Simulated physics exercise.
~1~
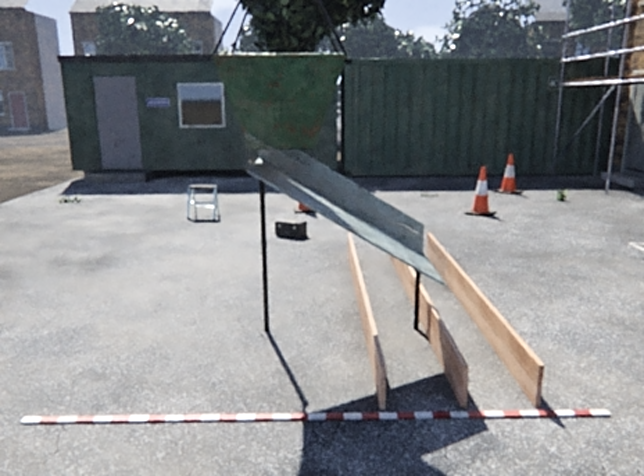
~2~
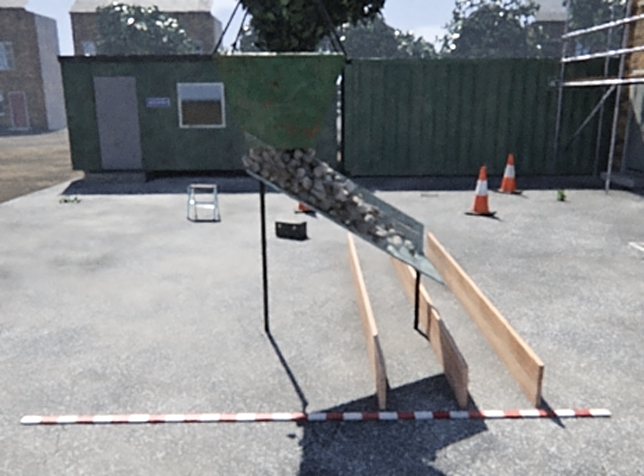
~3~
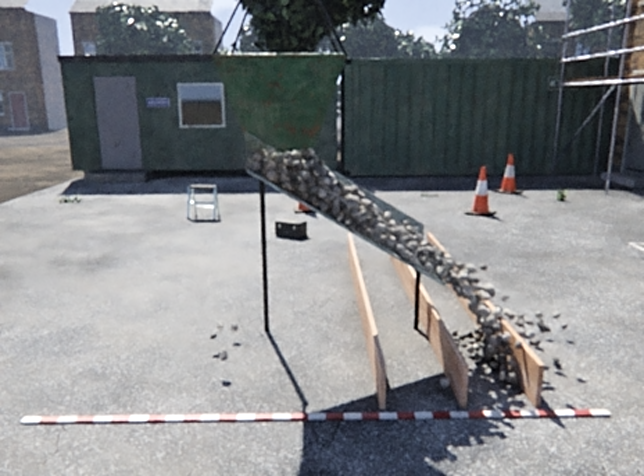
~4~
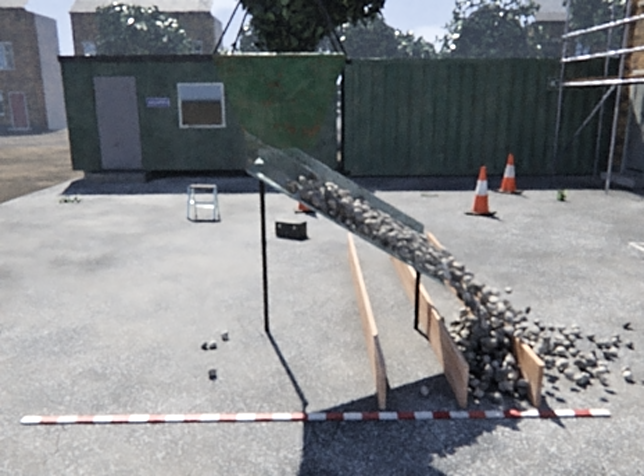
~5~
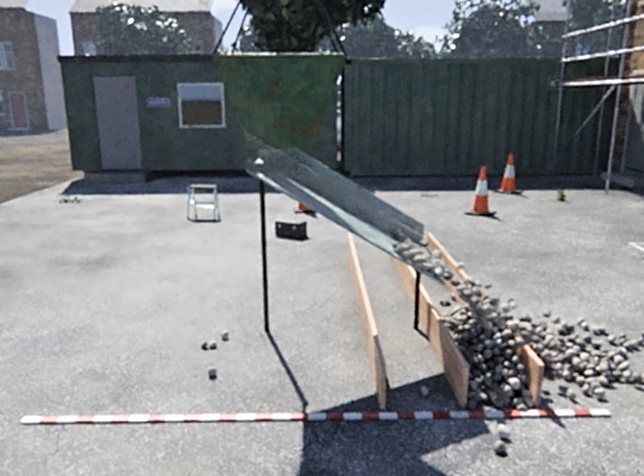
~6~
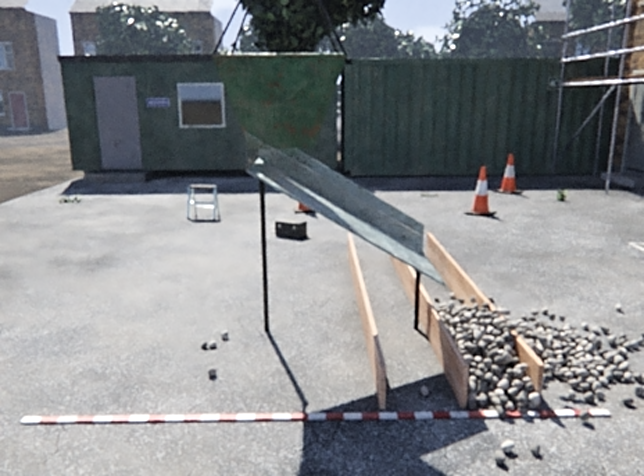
In a paved yard by a green cabin, rounded stones dropped onto a sloping steel chute, slid down to the right and piled up mostly in the right bay between wooden planks, with many spilling beyond it and a few lying left.
